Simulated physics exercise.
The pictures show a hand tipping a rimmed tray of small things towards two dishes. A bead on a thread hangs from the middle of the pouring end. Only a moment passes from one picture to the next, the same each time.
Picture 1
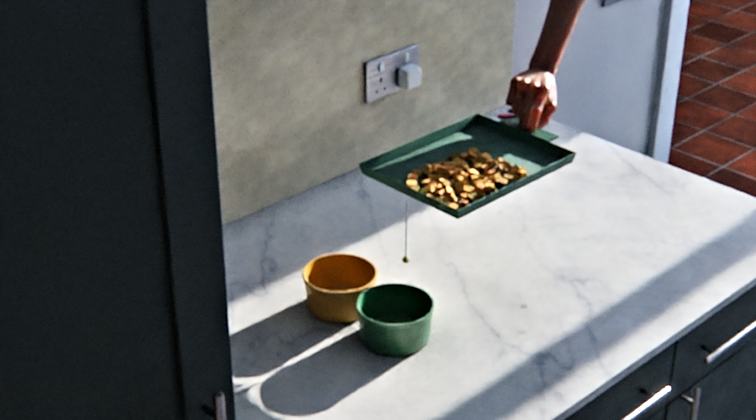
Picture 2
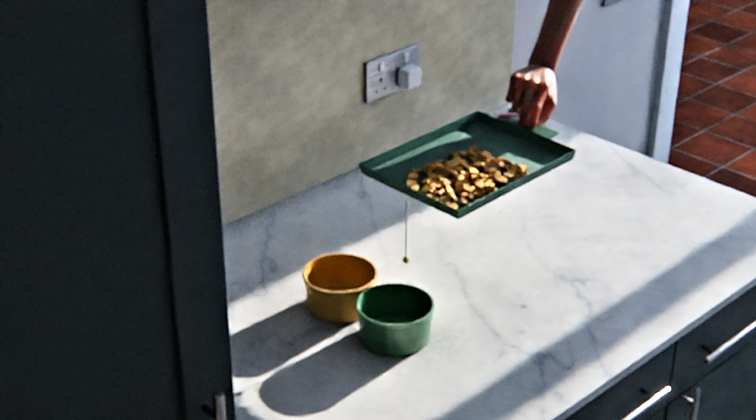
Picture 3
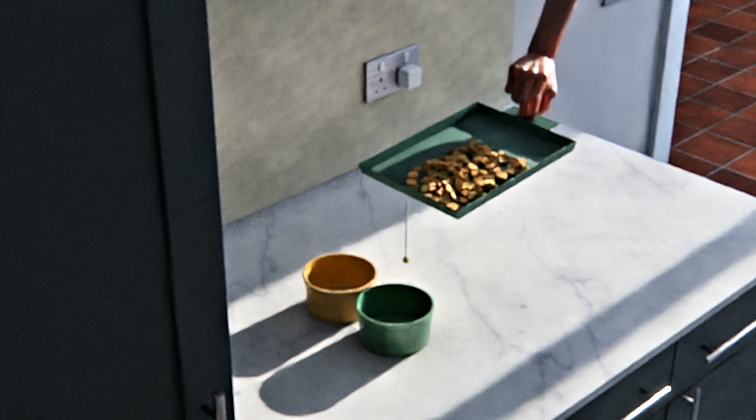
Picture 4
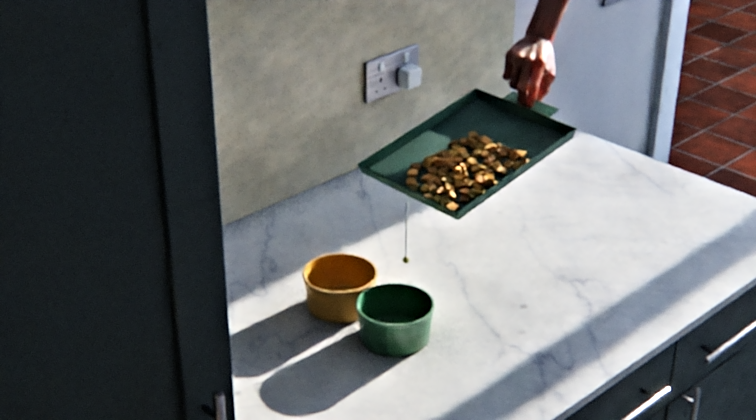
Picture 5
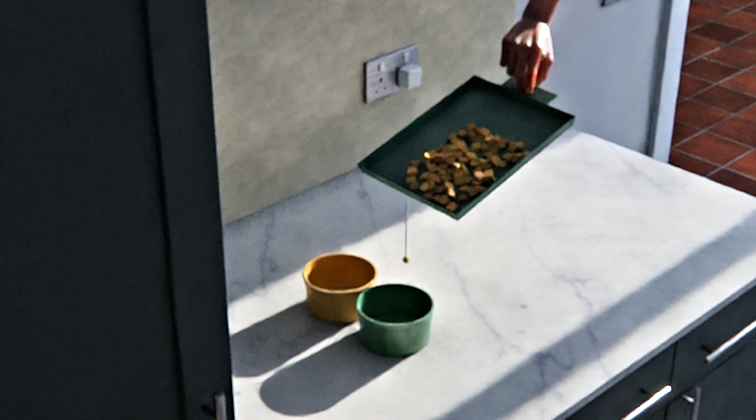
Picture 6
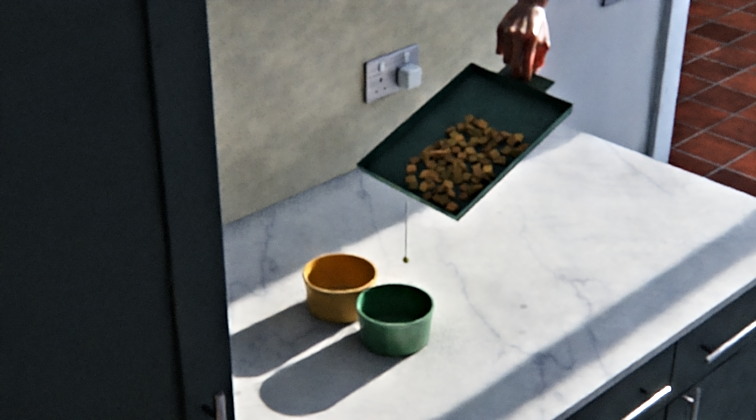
Sunlit kitchen counter, a hand gradually tilting a green rimmed tray of small brown pieces above a yellow and a green dish.
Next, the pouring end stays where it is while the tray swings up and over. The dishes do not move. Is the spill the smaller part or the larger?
Caught overall: The larger part.
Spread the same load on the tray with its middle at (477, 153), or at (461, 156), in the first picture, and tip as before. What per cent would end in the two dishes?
Near 60 % and 60 %.
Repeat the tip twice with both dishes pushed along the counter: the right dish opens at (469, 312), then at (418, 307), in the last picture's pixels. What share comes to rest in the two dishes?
The first gives 70 %, the second 90 %.
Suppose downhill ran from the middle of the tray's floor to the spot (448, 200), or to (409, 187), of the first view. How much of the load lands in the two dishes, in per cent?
Near 30 % and 70 %.
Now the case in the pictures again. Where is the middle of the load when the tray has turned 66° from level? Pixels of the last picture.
Close to (428, 187).
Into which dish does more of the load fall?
More ends in the right dish.
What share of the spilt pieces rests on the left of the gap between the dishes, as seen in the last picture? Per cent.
Roughly 10 in a hundred.
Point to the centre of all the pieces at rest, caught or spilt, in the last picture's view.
Close to (399, 327).
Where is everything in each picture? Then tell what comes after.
The first picture shows corners of the pouring end at (363, 164) and (458, 209), level; middle of the load at (460, 178), cereal squares; left dish at (313, 299); right dish at (368, 332); bead on its thread at (406, 260).
The second picture shows corners of the pouring end at (362, 164) and (458, 209), level; middle of the load at (460, 177).
The third picture shows corners of the pouring end at (362, 164) and (458, 210), tipped barely, level across its low end; middle of the load at (460, 174).
The fourth picture shows corners of the pouring end at (361, 163) and (457, 211), tipped a little, level across its low end; middle of the load at (459, 169).
The fifth picture shows corners of the pouring end at (361, 163) and (456, 212), tipped clearly, level across its low end; middle of the load at (458, 165).
The sixth picture shows corners of the pouring end at (360, 164) and (456, 213), tipped clearly, level across its low end; middle of the load at (457, 162); left dish at (313, 299); right dish at (368, 332).
Soon after the last picture, tray tipped steeply; nearly all on the tray; a small part in the air.
A little later, tray tipped past a quarter turn; about a third on the tray; about a quarter in the right dish; a stray few in the left dish; a small part outside both; about a quarter in the air.
Later still, tray tipped past a quarter turn; about half in the right dish; a small part in the left dish; about a third outside both; a stray few in the air.
At rest, tray tipped past a quarter turn; about half in the right dish; a small part in the left dish; about a third outside both; a stray few in the air.
